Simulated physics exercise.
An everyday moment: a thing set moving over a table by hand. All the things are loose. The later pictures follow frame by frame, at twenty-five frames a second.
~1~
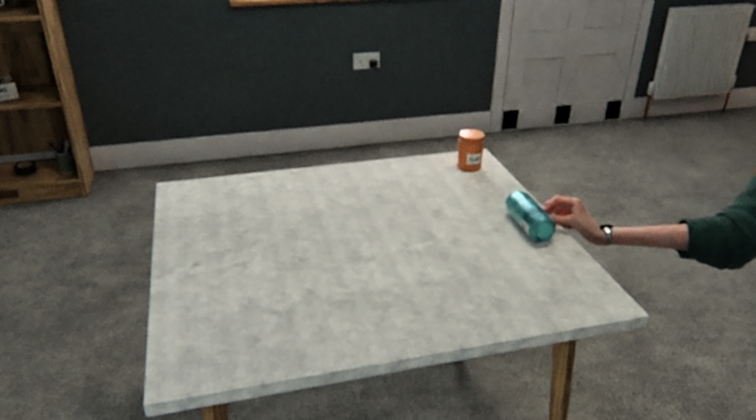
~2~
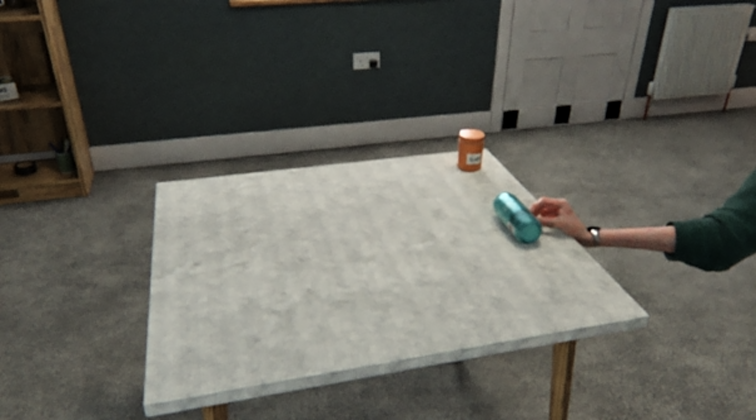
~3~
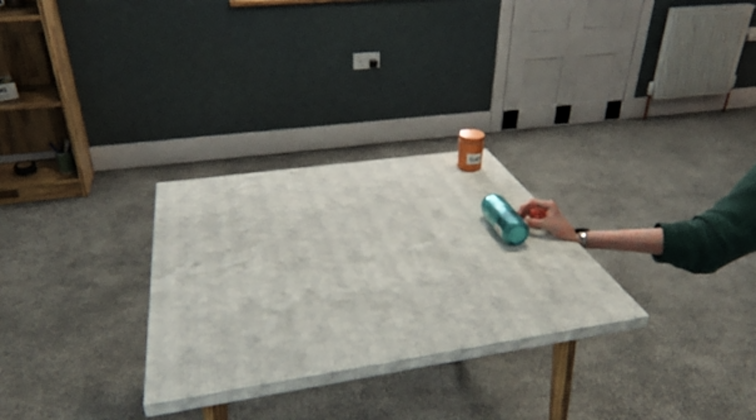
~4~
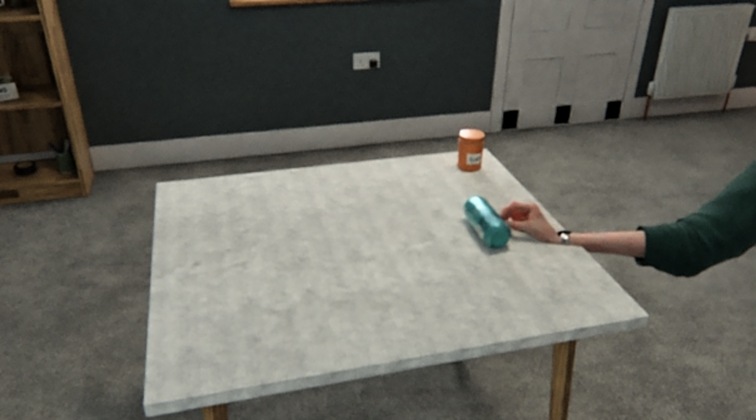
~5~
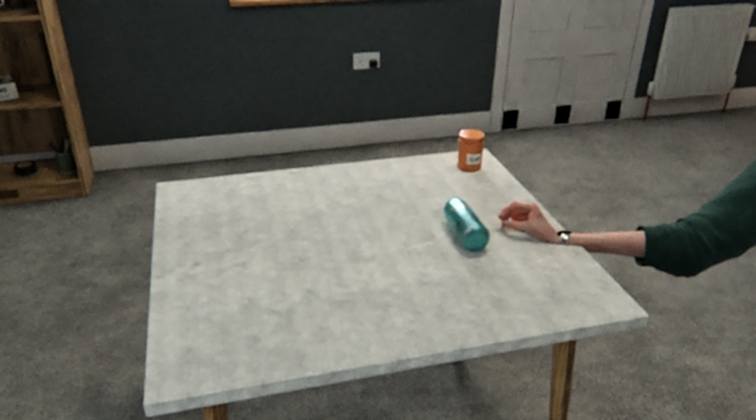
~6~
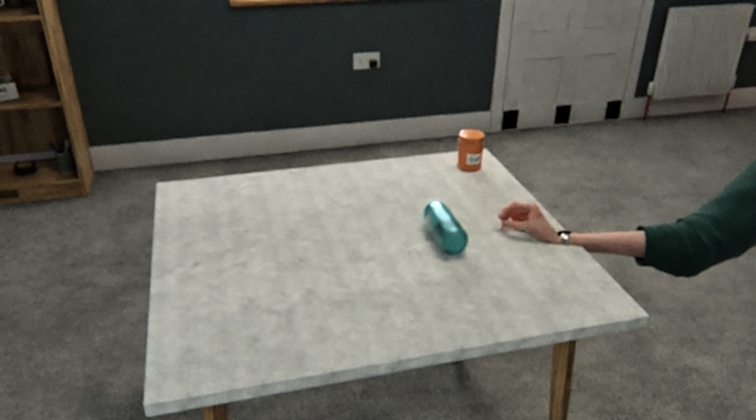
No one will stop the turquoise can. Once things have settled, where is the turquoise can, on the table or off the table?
The turquoise can goes over the edge.
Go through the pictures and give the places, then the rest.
The first picture shows under the hand; turquoise can (530, 216).
The second picture shows under the hand; turquoise can (517, 218).
The third picture shows under the hand; turquoise can (505, 219).
The fourth picture shows turquoise can (487, 222).
The fifth picture shows turquoise can (466, 224) moved about its own width.
The sixth picture shows turquoise can (445, 227) moved about its own width.
Then, 0.30 s later than the last frame, turquoise can moved well along near (294, 247).
Then, 0.60 s later than the last frame, turquoise can moved well along near (152, 266).
Then, 1.00 s later than the last frame, turquoise can now off the table.
When it is over, off the table, turquoise can.
